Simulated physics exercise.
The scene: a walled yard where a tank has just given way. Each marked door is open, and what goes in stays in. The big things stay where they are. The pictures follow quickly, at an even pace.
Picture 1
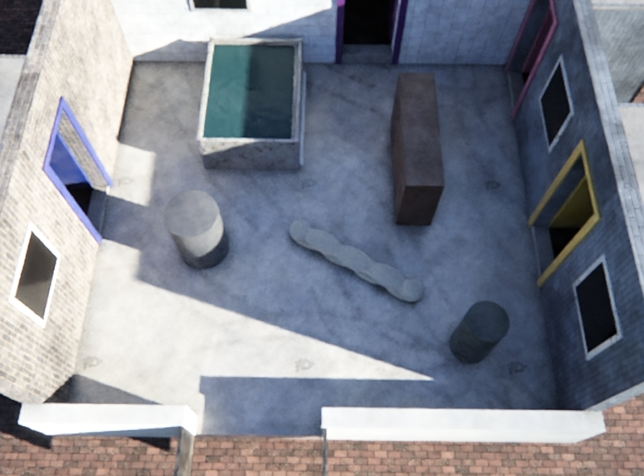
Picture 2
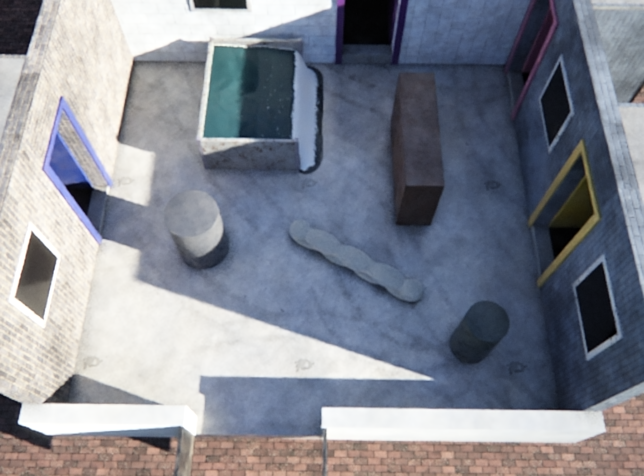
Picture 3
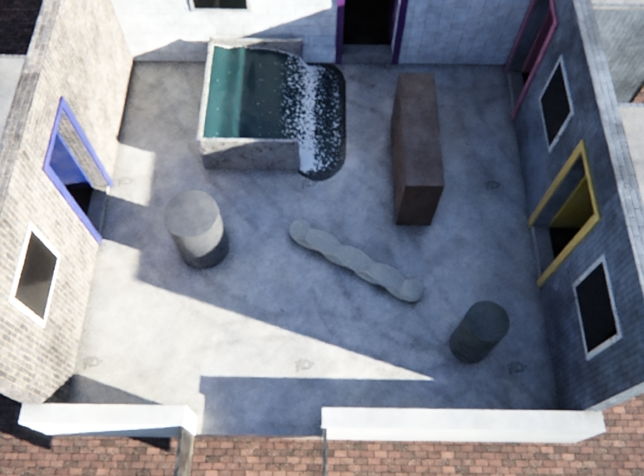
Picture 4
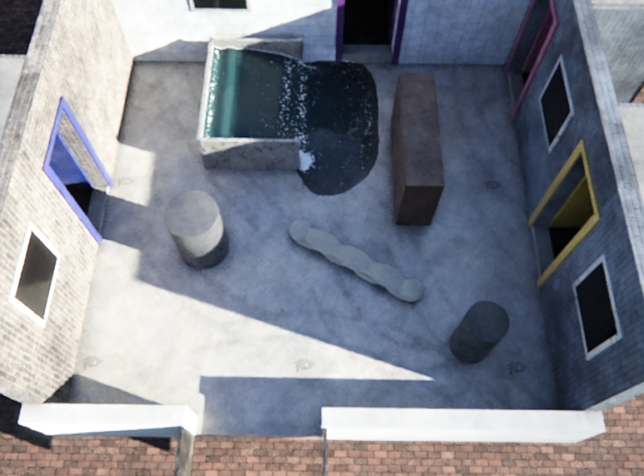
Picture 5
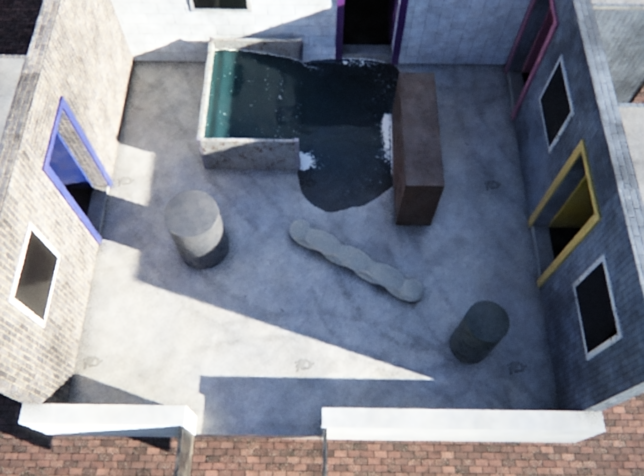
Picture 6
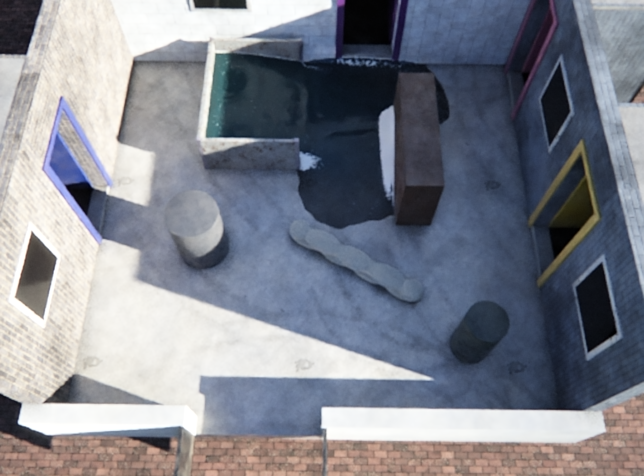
At the start, green water sits still in an open tank at the back of a walled yard. Its right side opens and water pours out, spreading in a dark, foam-flecked pool across the floor. The water then meets the tall brown block and spreads along the back wall behind it.
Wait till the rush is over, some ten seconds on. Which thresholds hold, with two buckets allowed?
The pink door lets in a lot; the yellow door admits no more than that; the blue door admits no more than that; the purple door admits no more than that.
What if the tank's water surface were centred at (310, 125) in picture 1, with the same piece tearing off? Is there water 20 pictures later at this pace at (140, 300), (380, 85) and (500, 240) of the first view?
One after the other: Free of water, under water, flooded.
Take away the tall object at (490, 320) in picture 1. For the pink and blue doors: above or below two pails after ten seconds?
In short: The pink one passes that mark, the blue one lets less in.
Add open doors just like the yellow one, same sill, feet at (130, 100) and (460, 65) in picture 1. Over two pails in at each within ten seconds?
One after the other: Takes less, floods.
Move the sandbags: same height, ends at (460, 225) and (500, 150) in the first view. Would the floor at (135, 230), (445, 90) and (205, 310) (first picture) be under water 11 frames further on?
One after the other: Clear, flooded, dry.
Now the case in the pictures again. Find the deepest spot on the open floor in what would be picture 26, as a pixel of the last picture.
Roughly at (507, 103).
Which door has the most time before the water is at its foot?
The one in blue.
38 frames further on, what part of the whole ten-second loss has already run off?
Near 90 in a hundred.
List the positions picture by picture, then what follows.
Still water in the open tank at (252, 91), in the first picture.
Water pours out at (298, 108) and has run to (306, 69), in the second picture.
Water pours out at (298, 110) and has run to (323, 64), in the third picture.
Water pours out at (298, 111) and has run to (343, 186), in the fourth picture.
Water pours out at (298, 111) and has run to (389, 65), in the fifth picture.
The front is at (442, 100), out from the gap at (298, 112), in the sixth picture.
A moment on, water covers 20 % of the floor; the pink door under two buckets in, the yellow door not reached, the blue door not reached, the purple door wet at the sill, nothing in.
Next, water covers 30 % of the floor; the pink door far over two buckets in, the yellow door not reached, the blue door not reached, the purple door wet at the sill, nothing in.
Then, water covers 45 % of the floor; the pink door far over two buckets in, the yellow door wet at the sill, nothing in, the blue door not reached, the purple door under two buckets in.
Later, water covers 65 % of the floor; the pink door far over two buckets in, the yellow door under two buckets in, the blue door wet at the sill, nothing in, the purple door under two buckets in.
In the end, water covers 95 % of the floor; the pink door far over two buckets in, the yellow door under two buckets in, the blue door under two buckets in, the purple door under two buckets in.
